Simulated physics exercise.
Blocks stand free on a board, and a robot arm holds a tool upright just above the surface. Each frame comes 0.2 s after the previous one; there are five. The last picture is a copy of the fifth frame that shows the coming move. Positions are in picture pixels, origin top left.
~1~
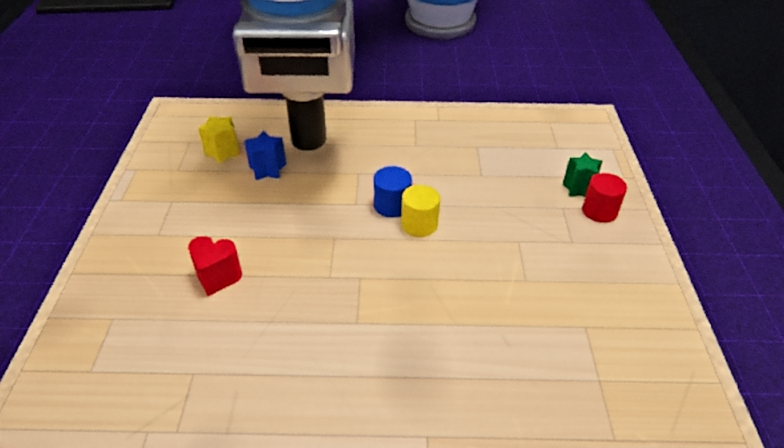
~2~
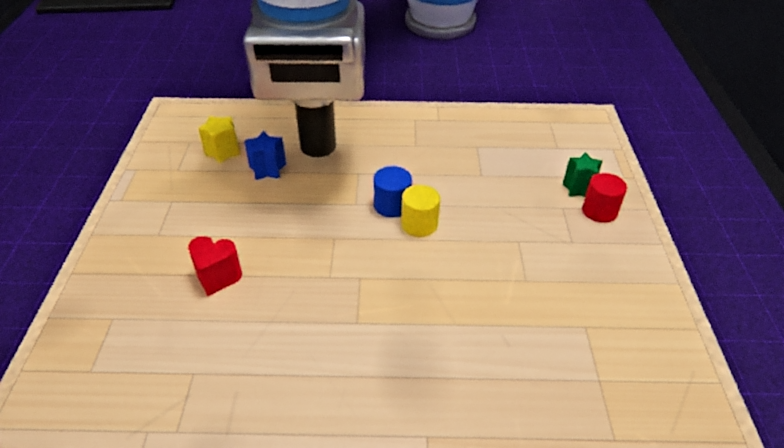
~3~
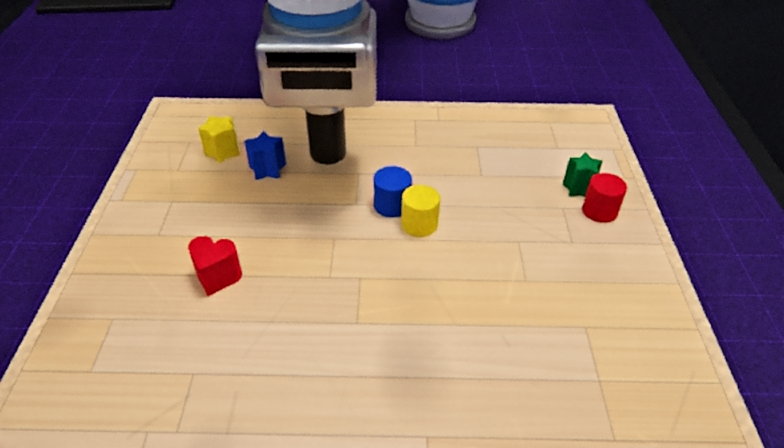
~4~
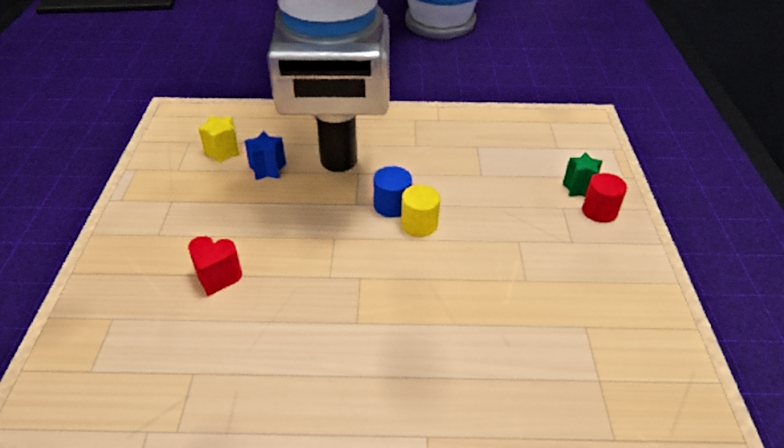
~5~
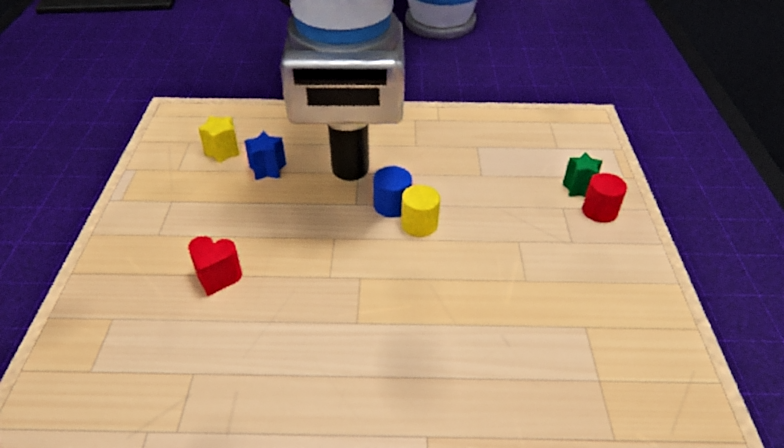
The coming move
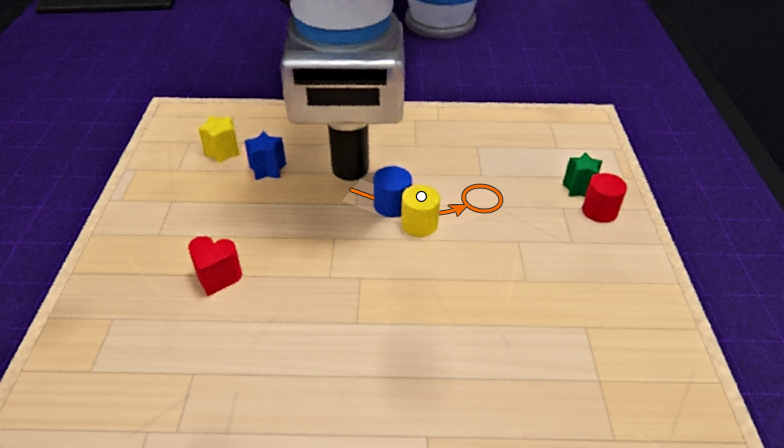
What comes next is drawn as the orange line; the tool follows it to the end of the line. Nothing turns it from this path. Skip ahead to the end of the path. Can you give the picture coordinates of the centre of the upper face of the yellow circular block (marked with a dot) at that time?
Just about (479, 218).
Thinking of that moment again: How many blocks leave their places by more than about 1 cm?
Shifted over 1 cm: Two.
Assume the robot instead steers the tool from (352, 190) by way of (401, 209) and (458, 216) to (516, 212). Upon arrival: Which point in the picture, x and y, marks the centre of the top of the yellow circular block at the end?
The middle of its top is at (476, 215).
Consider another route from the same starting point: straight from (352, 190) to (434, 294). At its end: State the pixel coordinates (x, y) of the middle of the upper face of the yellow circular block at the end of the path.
Somewhere near (451, 202).
Drawn move, from (352, 190) via (394, 205) and (441, 213), ending at (482, 198); the dot is on the yellow circular block.
On the path given first. One third of the way, tool at (394, 185); blue circular block at (432, 186); yellow circular block at (454, 210).
Two thirds of the way, tool at (444, 193); blue circular block at (484, 191); yellow circular block at (479, 218).
At the end, tool at (485, 179); blue circular block at (518, 189); yellow circular block at (479, 218).
